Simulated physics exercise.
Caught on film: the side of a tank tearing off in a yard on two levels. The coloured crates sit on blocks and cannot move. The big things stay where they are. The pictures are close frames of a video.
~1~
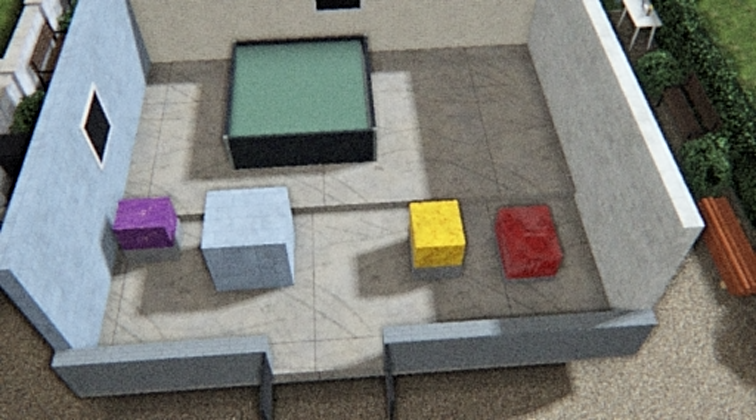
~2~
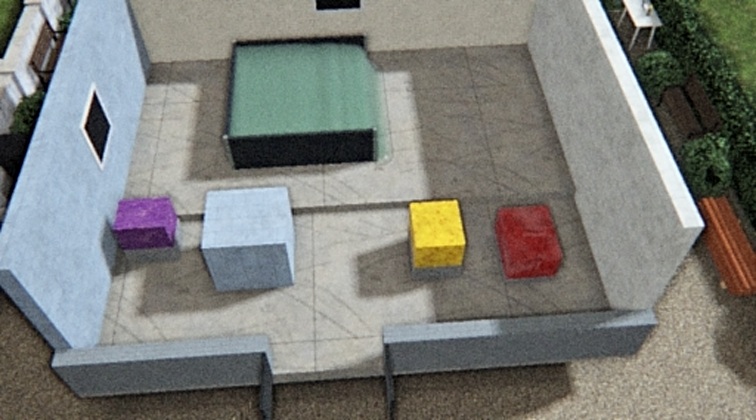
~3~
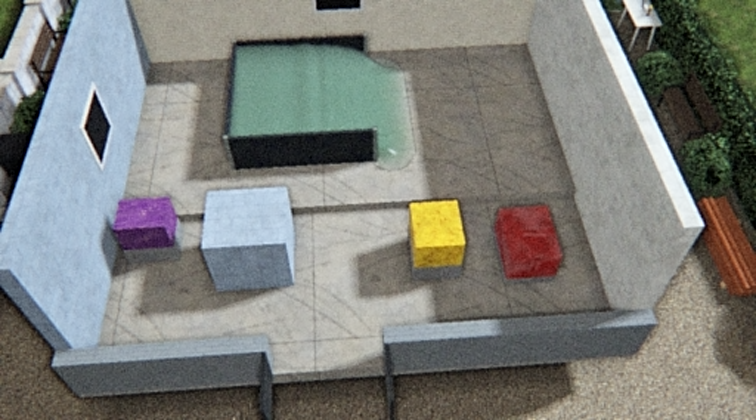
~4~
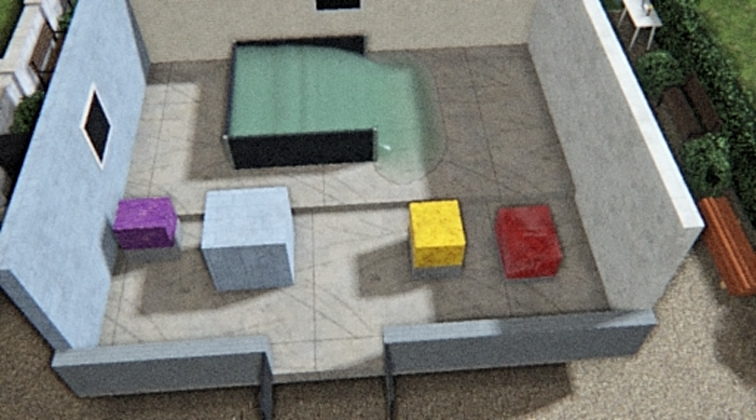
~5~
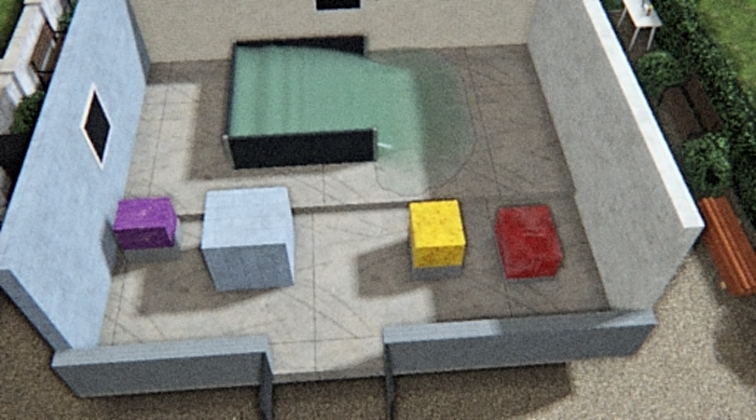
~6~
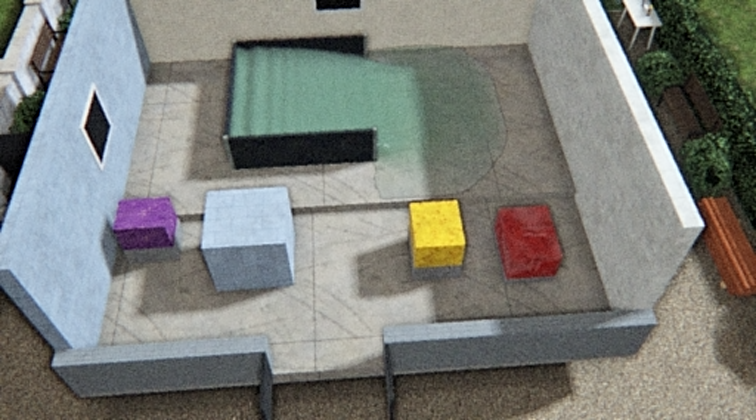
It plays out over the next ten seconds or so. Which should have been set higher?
In the end: The purple crate keeps dry; the yellow crate keeps dry; the red crate is soaked.
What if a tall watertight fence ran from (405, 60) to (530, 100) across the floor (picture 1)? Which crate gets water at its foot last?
It is the crate marked purple.
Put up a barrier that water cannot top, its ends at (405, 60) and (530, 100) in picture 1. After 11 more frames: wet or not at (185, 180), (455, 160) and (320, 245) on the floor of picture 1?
As listed: Not flooded, awash, no water.
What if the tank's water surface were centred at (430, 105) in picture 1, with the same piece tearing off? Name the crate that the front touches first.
The red crate.
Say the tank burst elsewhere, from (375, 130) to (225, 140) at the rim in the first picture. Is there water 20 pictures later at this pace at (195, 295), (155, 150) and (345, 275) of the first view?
In turn: Wet, awash, wet.
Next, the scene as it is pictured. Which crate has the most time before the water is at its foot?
The one in purple.
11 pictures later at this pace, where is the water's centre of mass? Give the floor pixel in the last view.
I would point to (410, 111).
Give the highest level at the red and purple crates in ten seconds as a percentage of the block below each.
In turn 270 and 70 per cent.
A moment on, water covers 35 % of the floor; the purple crate not reached, the yellow crate water round its plinth, the red crate water round its plinth.
Next, water covers 35 % of the floor; the purple crate not reached, the yellow crate water round its plinth, the red crate water round its plinth.
Then, water covers 45 % of the floor; the purple crate not reached, the yellow crate water round its plinth, the red crate water round its plinth.
Later, water covers 75 % of the floor; the purple crate water round its plinth, the yellow crate water round its plinth, the red crate water round its plinth.
In the end, water covers 90 % of the floor; the purple crate stayed above the water, the yellow crate stayed above the water, the red crate was topped.
